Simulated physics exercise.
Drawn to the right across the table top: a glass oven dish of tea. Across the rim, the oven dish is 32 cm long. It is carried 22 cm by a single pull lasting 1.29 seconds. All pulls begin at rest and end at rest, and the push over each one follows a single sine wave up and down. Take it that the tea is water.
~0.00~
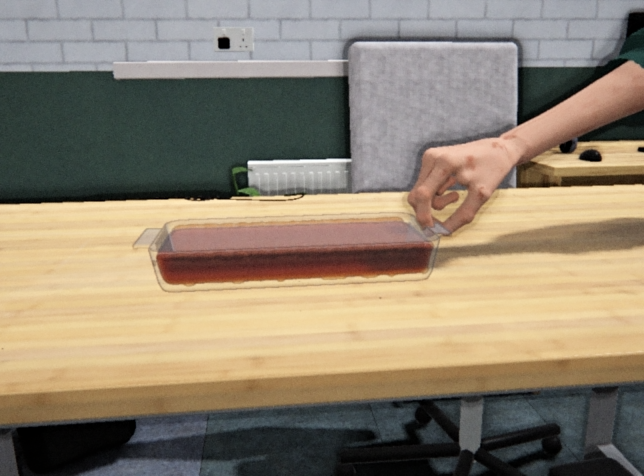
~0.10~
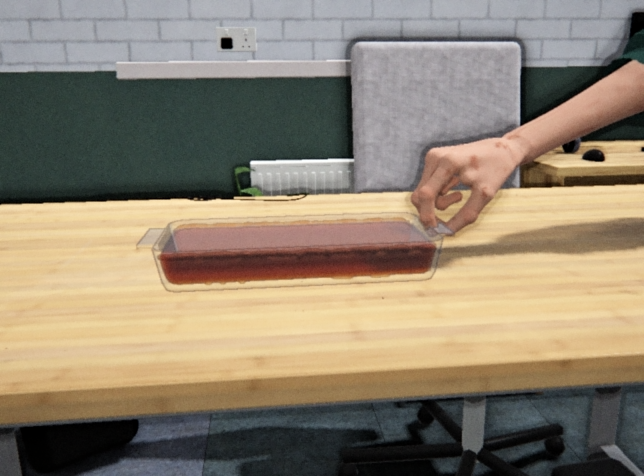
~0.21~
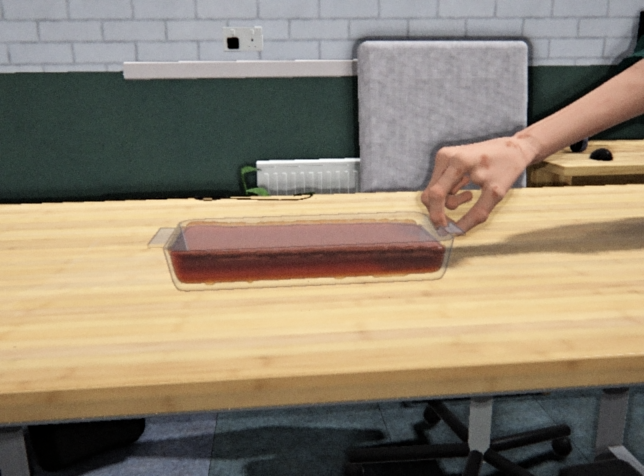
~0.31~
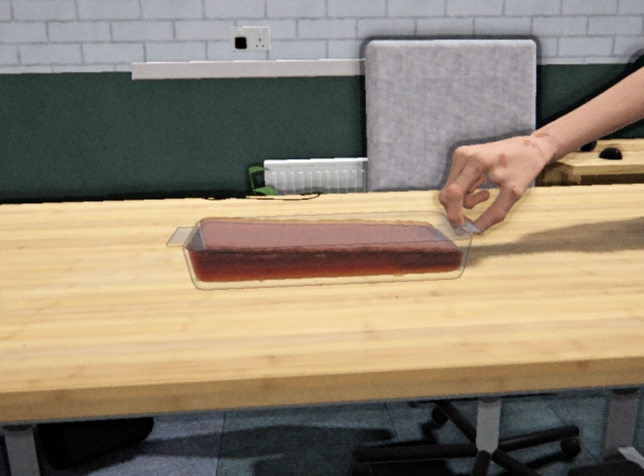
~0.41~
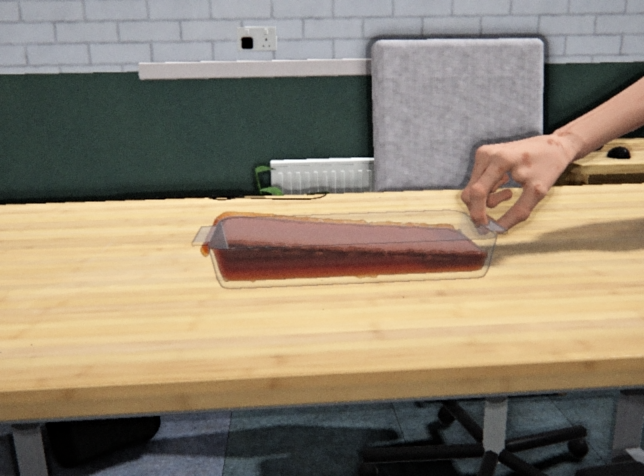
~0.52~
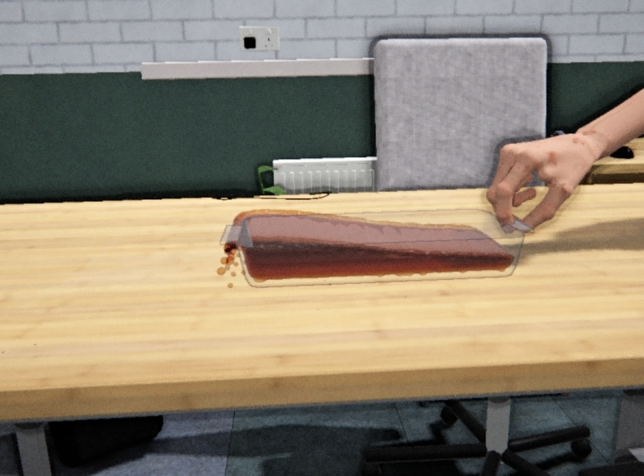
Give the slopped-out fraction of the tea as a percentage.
Roughly 20 in every hundred.
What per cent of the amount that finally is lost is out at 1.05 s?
My estimate is about 50 in a hundred.
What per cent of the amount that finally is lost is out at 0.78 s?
Something near 20 out of a hundred.
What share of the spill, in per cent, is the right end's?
Right end fraction of spill: About 70 in a hundred.
Then, 0.78 s in, it has gone 16 cm; 5 per cent is out over the left end and 0 over the right.
Then, 1.05 s in, it has gone 21 cm; 5 per cent is out over the left end and 5 over the right.
Then, 1.31 s in, it has gone 22 cm; 5 per cent is out over the left end and 12 over the right.
Then, 1.58 s in, it has gone 22 cm; 6 per cent is out over the left end and 12 over the right.
Finally, 20 per cent is out in all, 7 of it over the left end.
